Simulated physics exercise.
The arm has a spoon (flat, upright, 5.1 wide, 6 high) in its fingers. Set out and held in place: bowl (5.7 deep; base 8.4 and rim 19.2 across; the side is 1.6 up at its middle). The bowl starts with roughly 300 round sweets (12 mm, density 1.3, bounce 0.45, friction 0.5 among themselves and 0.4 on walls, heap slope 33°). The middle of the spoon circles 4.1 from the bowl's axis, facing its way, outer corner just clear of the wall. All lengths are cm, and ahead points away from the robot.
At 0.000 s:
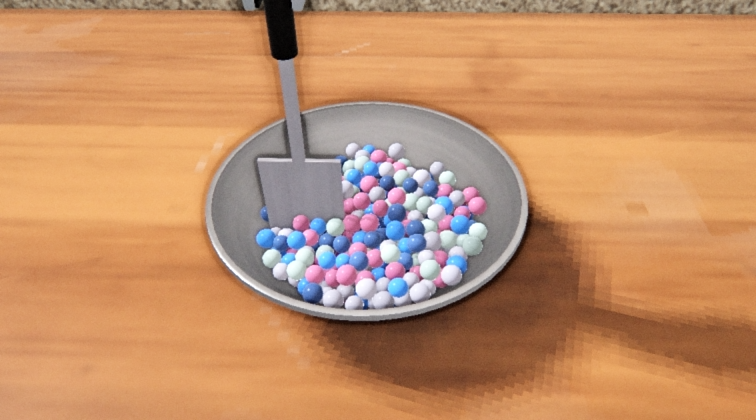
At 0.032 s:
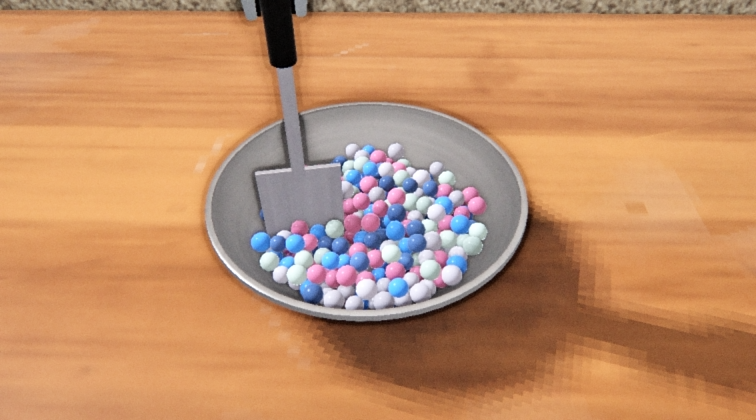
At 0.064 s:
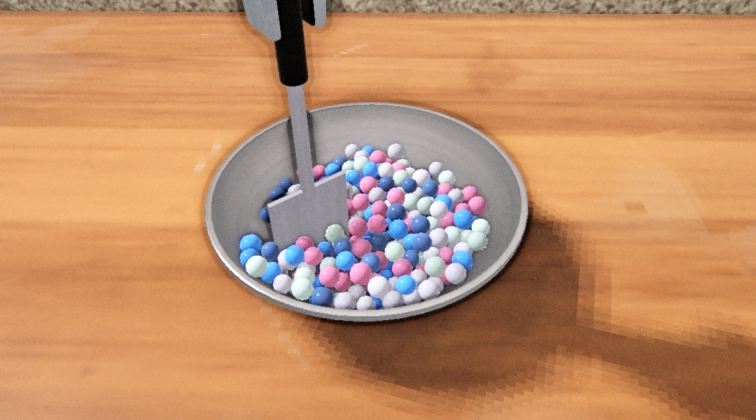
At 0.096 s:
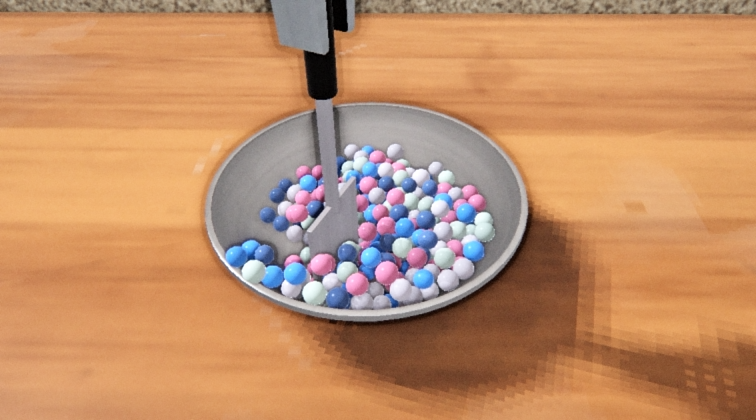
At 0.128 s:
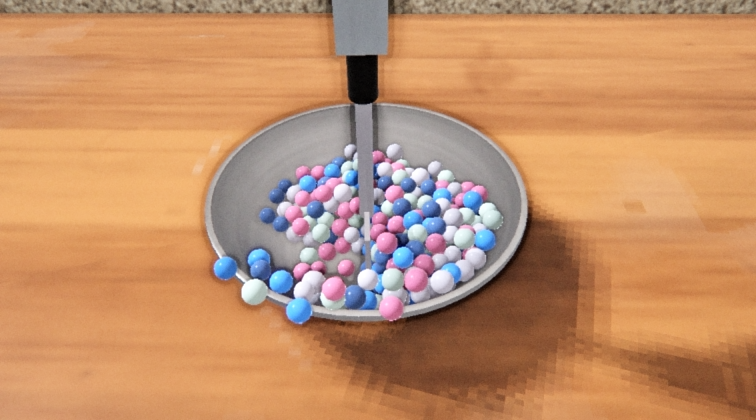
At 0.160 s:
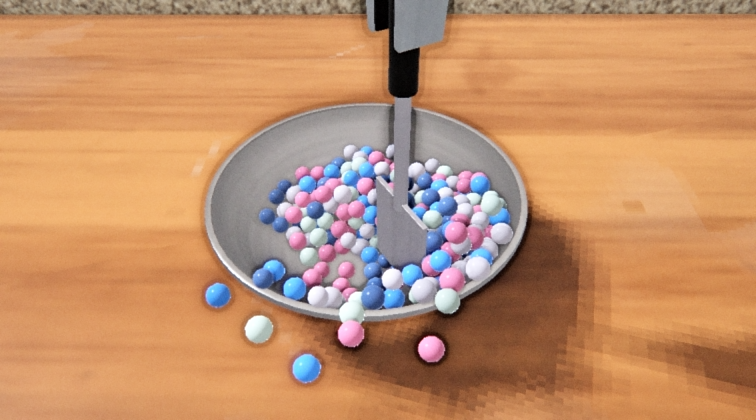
A shallow grey bowl heaped with small round sweets in pink, white, pale green and blue sits on a wooden surface, seen from above at an angle by a still camera. A flat metal spatula-like tool with a black handle, held by a grey gripper, stands inside at the left. It sweeps along the near side towards the right, turning and pushing sweets, and several spill over the near rim onto the wood.
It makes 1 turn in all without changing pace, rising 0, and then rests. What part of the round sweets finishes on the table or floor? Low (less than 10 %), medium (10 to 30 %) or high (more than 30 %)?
A high share, more than 30 %, ends on the table or floor.
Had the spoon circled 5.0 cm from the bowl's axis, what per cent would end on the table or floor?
In that case some 35 per cent.
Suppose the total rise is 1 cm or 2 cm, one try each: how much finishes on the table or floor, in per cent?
About 30 and 25 per cent.
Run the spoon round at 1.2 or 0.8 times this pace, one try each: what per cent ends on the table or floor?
About 45 and 25 per cent.
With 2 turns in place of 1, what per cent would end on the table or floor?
In that case some 50 per cent.
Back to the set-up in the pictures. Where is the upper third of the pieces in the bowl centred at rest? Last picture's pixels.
At about (310, 271).
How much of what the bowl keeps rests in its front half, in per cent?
Some 65 per cent.
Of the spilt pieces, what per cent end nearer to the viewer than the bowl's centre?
Roughly 40 per cent.
By 0.26 s, 210° round, highest piece 10 above the table; 261 in the bowl, 8 on the table or floor, 33 in flight or on the tool.
By 0.37 s, 298° round, highest piece 10 above the table; 224 in the bowl, 41 on the table or floor, 37 in flight or on the tool.
By 0.62 s, 0° round, highest piece 5 above the table; 190 in the bowl, 112 on the table or floor.
By 1.32 s, 0° round, highest piece 5 above the table; 190 in the bowl, 112 on the table or floor.
Final count, 190 in the bowl, 112 on the table or floor. That is 37 % on the table or floor.
